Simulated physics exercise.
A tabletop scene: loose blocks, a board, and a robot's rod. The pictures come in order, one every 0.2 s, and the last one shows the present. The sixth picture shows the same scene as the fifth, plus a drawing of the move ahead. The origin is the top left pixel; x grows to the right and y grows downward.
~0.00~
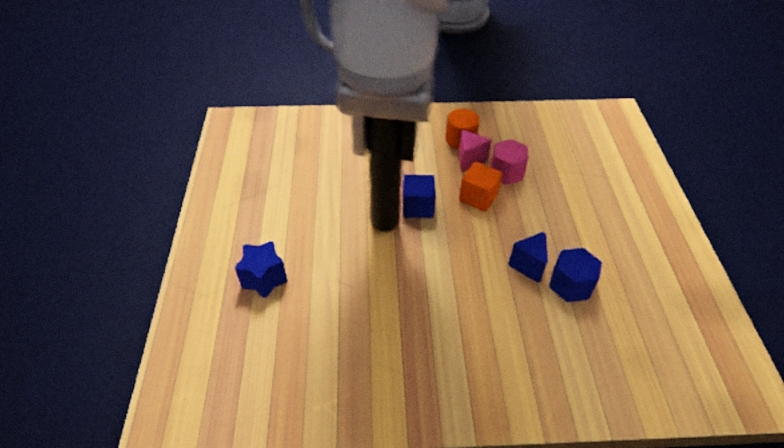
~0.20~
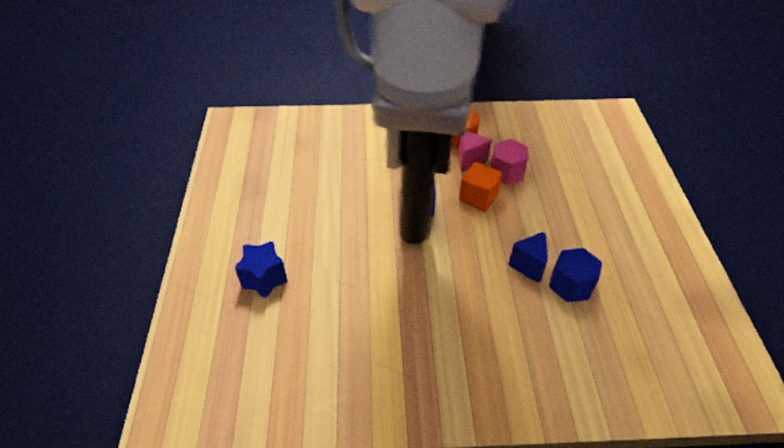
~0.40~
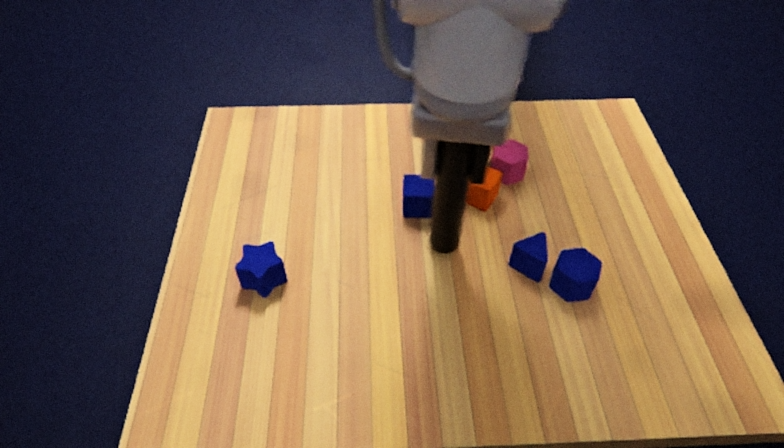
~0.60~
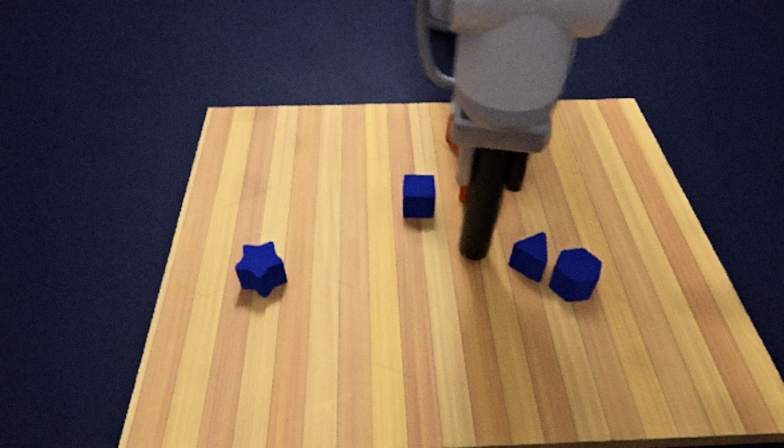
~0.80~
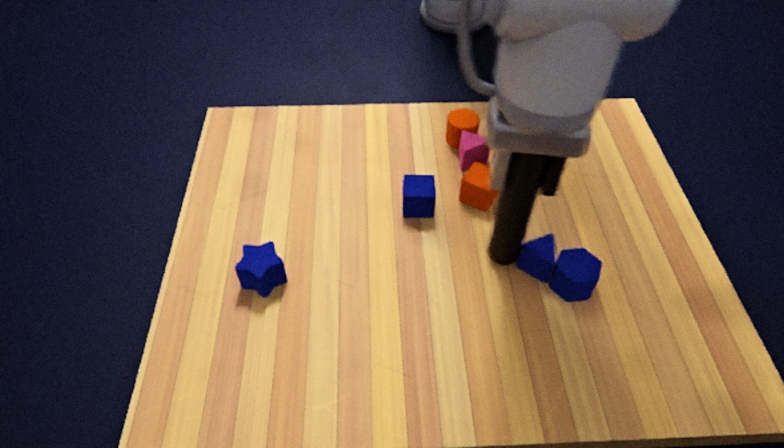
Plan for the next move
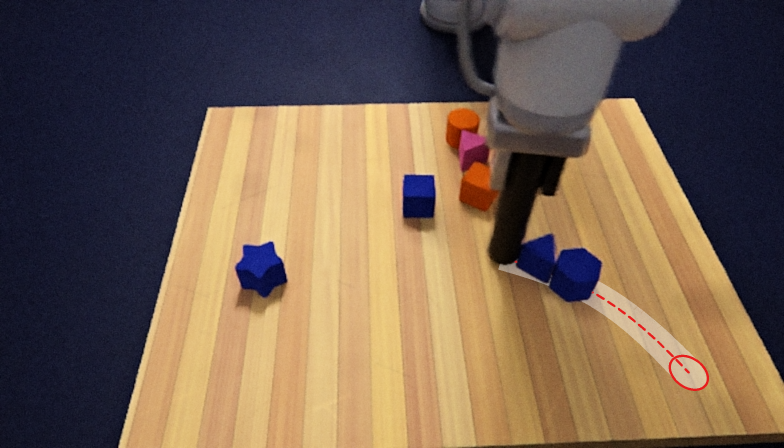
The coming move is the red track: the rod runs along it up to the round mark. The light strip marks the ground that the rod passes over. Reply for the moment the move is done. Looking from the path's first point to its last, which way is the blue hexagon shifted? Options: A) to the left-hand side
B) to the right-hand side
That would be A.
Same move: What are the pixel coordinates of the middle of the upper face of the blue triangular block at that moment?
It will end up at (729, 341).
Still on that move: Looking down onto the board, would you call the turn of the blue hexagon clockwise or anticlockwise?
If we look at it from overhead, the blue hexagon pivots counter-clockwise.
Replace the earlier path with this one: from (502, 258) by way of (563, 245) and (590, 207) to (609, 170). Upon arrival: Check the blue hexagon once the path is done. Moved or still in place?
That block ends up displaced.
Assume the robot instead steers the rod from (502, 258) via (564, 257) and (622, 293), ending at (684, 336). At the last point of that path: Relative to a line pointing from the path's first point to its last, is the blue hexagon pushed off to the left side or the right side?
Measured against the direction from start to end, the blue hexagon shifts toward the right-hand side.
Drawn move, from (502, 258) by way of (567, 279) and (630, 317) to (689, 372).
What follows on the original path. One third of the way, rod at (570, 275); blue triangular block at (615, 273); blue hexagon at (650, 289).
Two thirds of the way, rod at (633, 313); blue triangular block at (683, 305), turned 15° anticlockwise; blue hexagon at (721, 311), turned 30° anticlockwise.
At the end, rod at (693, 368); orange square piece still; blue triangular block at (729, 341), turned 90° anticlockwise; blue hexagon at (745, 312), turned 70° anticlockwise.
